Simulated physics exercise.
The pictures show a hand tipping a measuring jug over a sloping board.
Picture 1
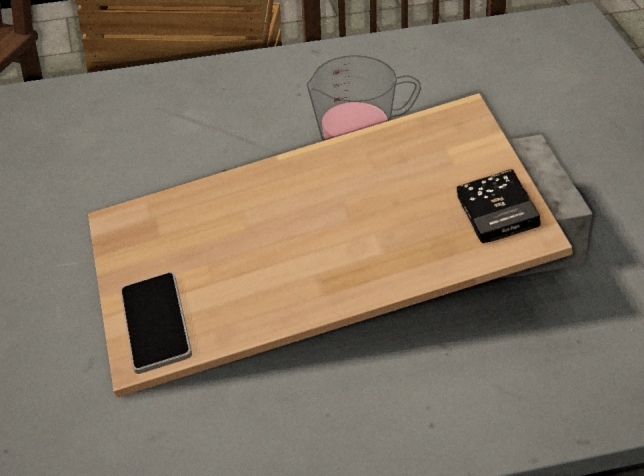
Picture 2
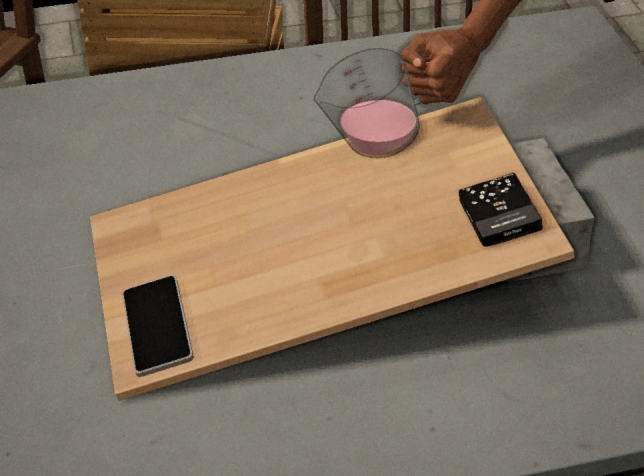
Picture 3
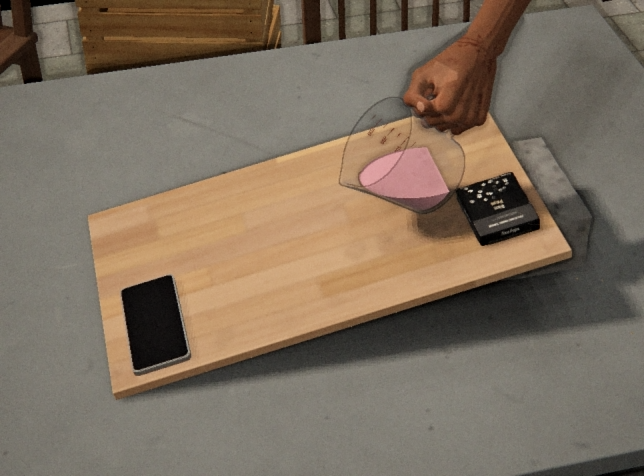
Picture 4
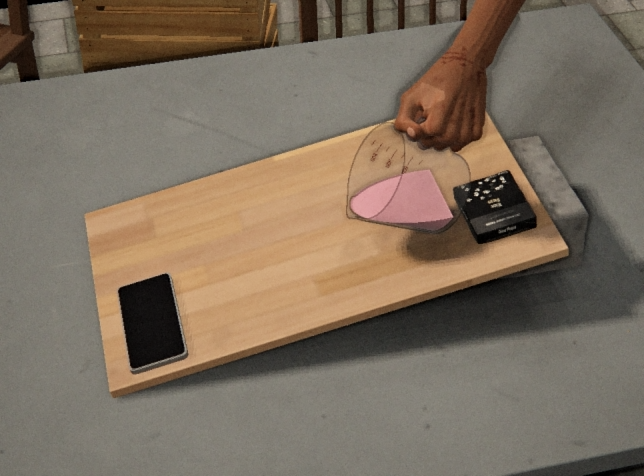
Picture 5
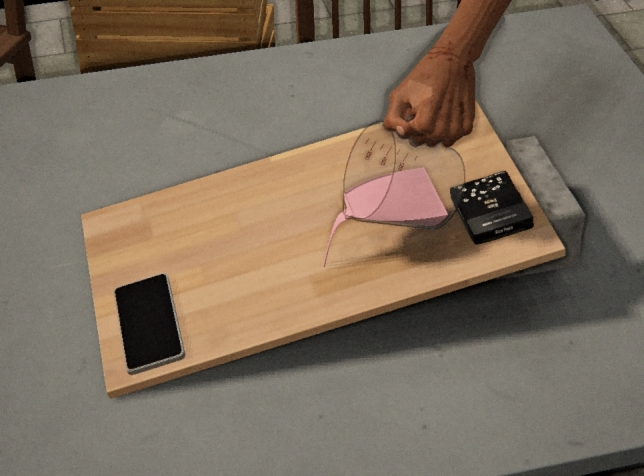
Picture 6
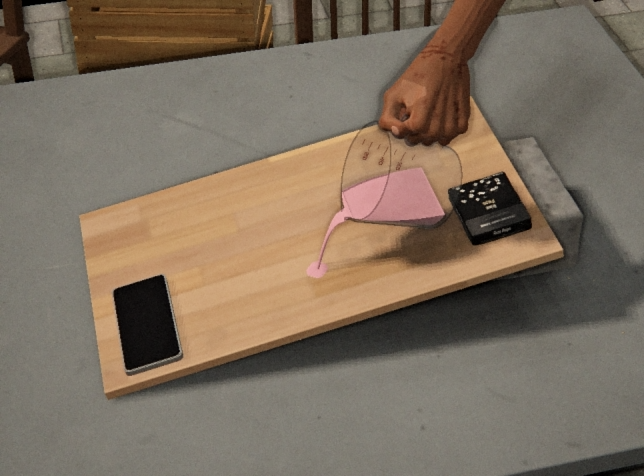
At first, a measuring jug of pink liquid stands behind a sloping wooden board that holds a phone and a small black packet. A hand lifts the jug over the board and tilts it to the left, and a thin pink stream pours out and lands on the wood.
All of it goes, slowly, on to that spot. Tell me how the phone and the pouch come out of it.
The phone gets wet; the pouch stays dry.
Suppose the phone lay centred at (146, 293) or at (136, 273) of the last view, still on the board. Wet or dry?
First it gets wet, then it ends up in the puddle.
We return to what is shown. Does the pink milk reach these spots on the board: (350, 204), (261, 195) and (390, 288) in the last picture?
First dry, second untouched, third clear of it.
Next, it runs down to the left; the phone is in it; the pouch is clear of it.
After that, it runs down to the left and off the end; the phone is in it; the pouch is clear of it.
Finally, it runs down to the left and off the end; the phone is in it; the pouch is clear of it.
